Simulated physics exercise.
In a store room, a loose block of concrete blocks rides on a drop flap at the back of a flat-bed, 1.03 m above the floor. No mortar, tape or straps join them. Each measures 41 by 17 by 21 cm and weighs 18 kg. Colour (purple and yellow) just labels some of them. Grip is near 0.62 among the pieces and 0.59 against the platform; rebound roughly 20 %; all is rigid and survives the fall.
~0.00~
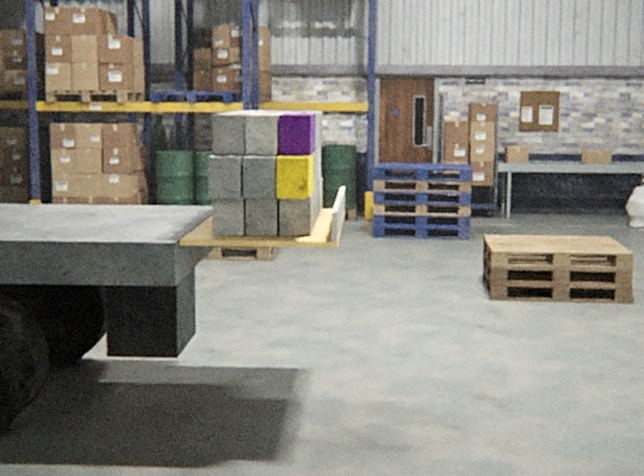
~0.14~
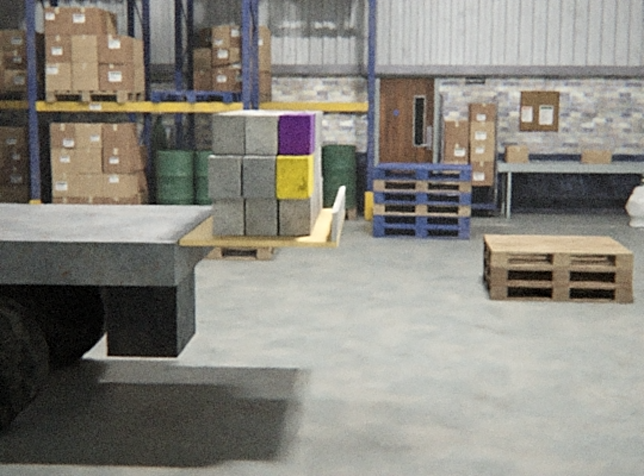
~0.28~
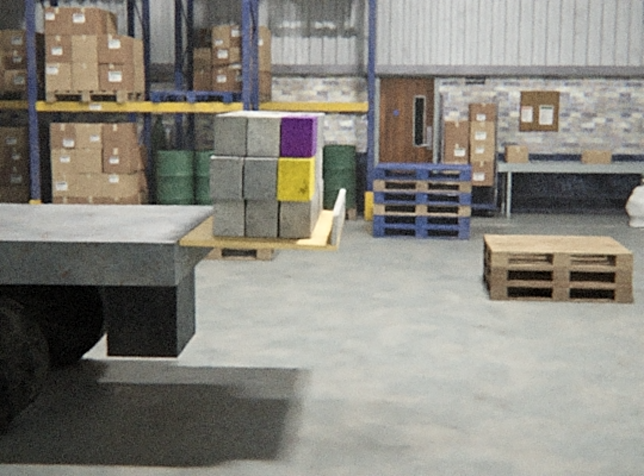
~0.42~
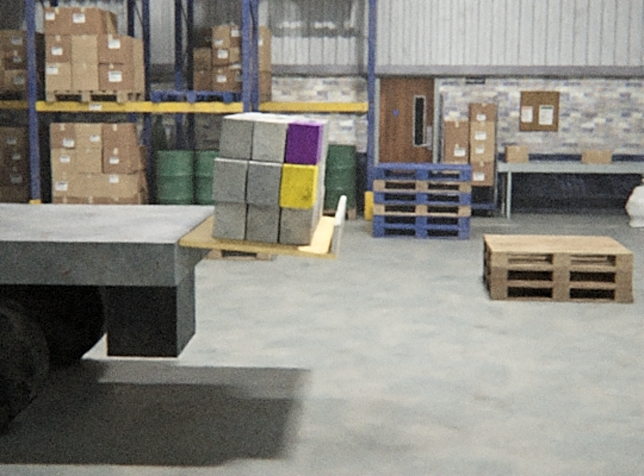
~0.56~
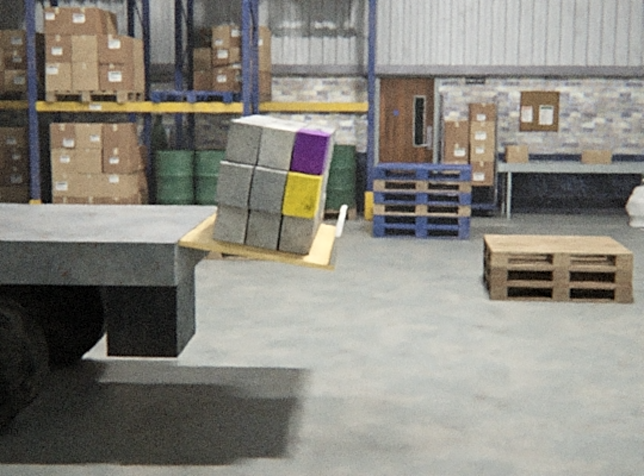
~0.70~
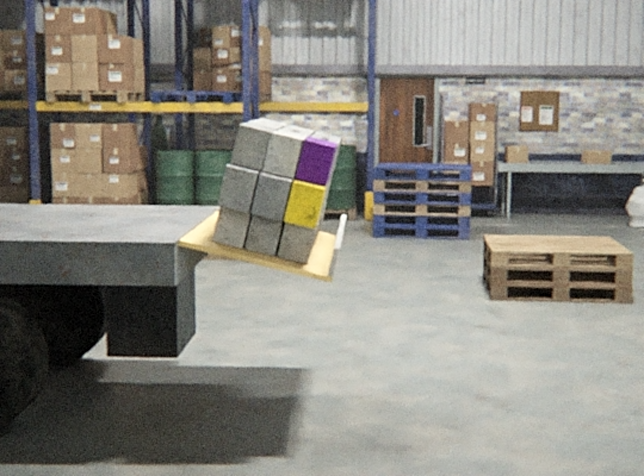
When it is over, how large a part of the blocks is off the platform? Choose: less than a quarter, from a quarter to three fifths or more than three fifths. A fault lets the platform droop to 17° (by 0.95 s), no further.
The part is from a quarter to three fifths.
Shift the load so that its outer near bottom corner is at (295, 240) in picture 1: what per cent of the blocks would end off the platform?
Then 60 per cent.
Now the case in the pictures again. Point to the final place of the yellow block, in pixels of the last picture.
Near (406, 414).
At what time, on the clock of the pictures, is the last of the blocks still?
Near 2.0 s.
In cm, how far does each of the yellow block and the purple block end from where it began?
Yellow 140, purple 170.
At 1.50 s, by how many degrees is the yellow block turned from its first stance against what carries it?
Some 60°.
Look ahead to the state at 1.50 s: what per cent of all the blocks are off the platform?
35 per cent by then.
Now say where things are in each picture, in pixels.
In the first frame (each place is the centre of the face we see best; leans and shifts are taken against what carries them), platform's outer corner (334, 245) slope 0°; yellow block (293, 178); purple block (295, 135); all in place.
In the second frame, platform's outer corner (334, 245) slope 0°; purple block (295, 135).
In the third frame, platform's outer corner (334, 248) slope 1°; purple block (297, 138).
In the fourth frame, platform's outer corner (333, 257) slope 5°; purple block (303, 144).
In the fifth frame, platform's outer corner (332, 268) slope 9°; purple block (309, 154).
In the sixth frame, platform's outer corner (329, 279) slope 13°; purple block (315, 163); yellow block (304, 205); all in place.
By 0.96 s, slope 17°; none of the 27 blocks off the platform, 21 disturbed; yellow block moved 17 mm; purple block moved 27 mm.
By 1.26 s, slope 17°; none of the 27 blocks off the platform, 27 disturbed; yellow block tilted 21°; purple block tilted 21°.
By 1.50 s, slope 17°; 9 of the 27 blocks off the platform; purple block tilted 56°, 21 cm lower; yellow block tilted 55°, 11 cm lower.
By 1.76 s, slope 17°; 9 of the 27 blocks off the platform; purple block on its side; yellow block on its side.
When it is over (2.3 s), slope 17°; 9 of the 27 blocks off the platform; yellow block on its side; purple block on its side. That is 33 per cent. In pixels of the last frame, middles, yellow block near (406, 414), purple block near (447, 407).
